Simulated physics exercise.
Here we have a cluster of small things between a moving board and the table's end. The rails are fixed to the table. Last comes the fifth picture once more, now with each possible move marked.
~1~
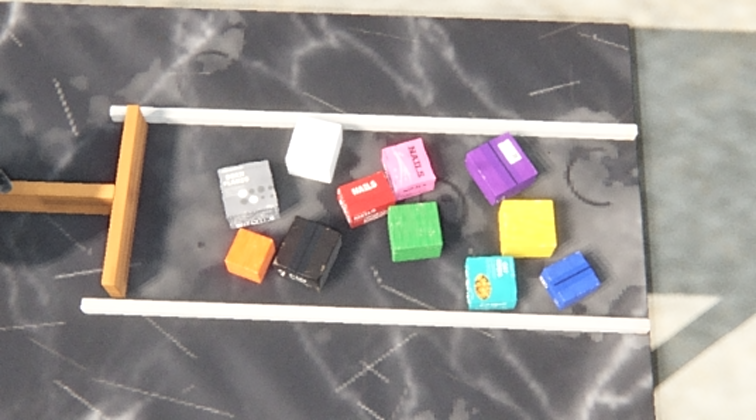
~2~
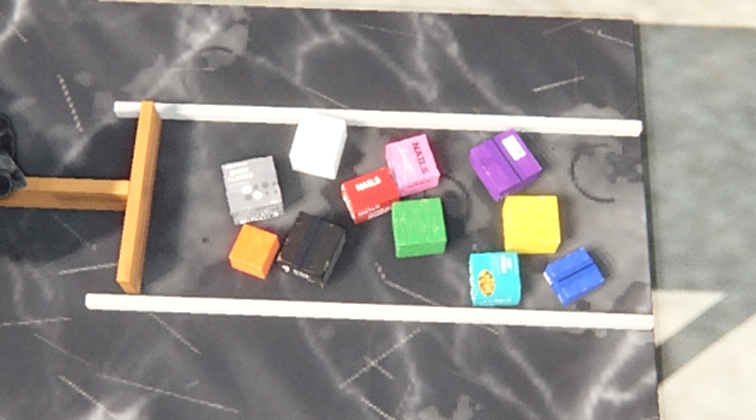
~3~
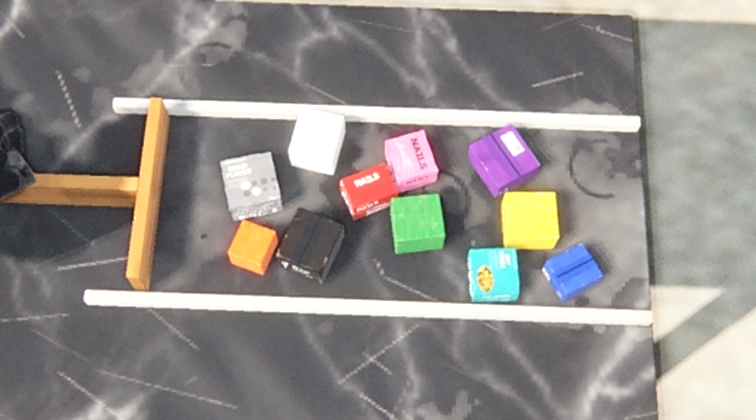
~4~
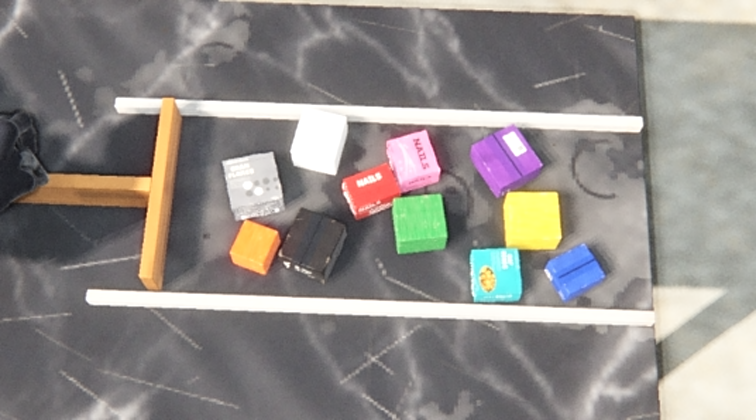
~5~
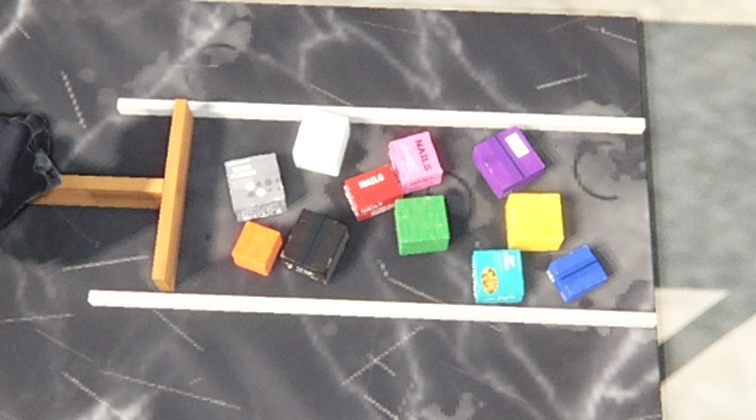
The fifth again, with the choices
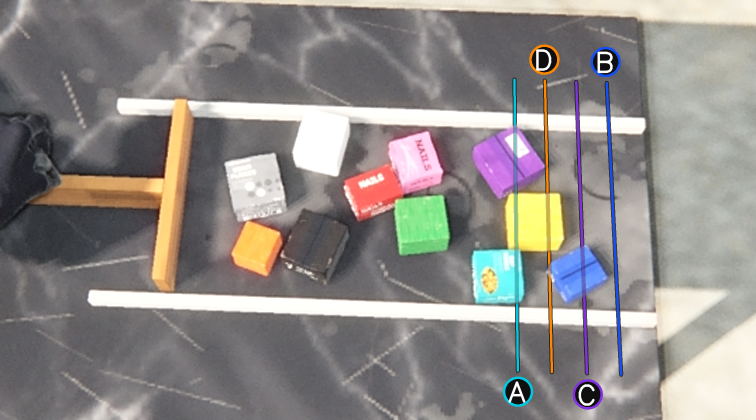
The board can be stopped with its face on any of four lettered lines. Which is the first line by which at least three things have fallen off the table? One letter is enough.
At D, and not before.
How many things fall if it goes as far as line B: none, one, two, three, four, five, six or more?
In all, six or more.
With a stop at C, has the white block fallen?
No.
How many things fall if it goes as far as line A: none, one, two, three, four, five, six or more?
Two.
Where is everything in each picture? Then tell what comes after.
In the first frame, orange block (250, 255); pink box (408, 170); yellow block (527, 229).
In the second frame, board (136, 188); grey packet (253, 191).
In the third frame, board (145, 184); red box (370, 191).
In the fourth frame, board (158, 184); white block (320, 141).
In the fifth frame, board (170, 186); green block (422, 225); black box (315, 247); orange block (257, 248).
On the copy, A at (516, 217); B at (614, 221); C at (581, 219); D at (548, 218).
On D. First, board (306, 191); white block (341, 141); pink box (429, 160).
Then, board (443, 196); yellow block (604, 223); blue box (605, 282).
Finally, board (549, 200); yellow block over the edge; green block over the edge; five fallen.
By contrast, A drops only two; B drops eight, but is farther than needed; C drops six, but is farther than needed.
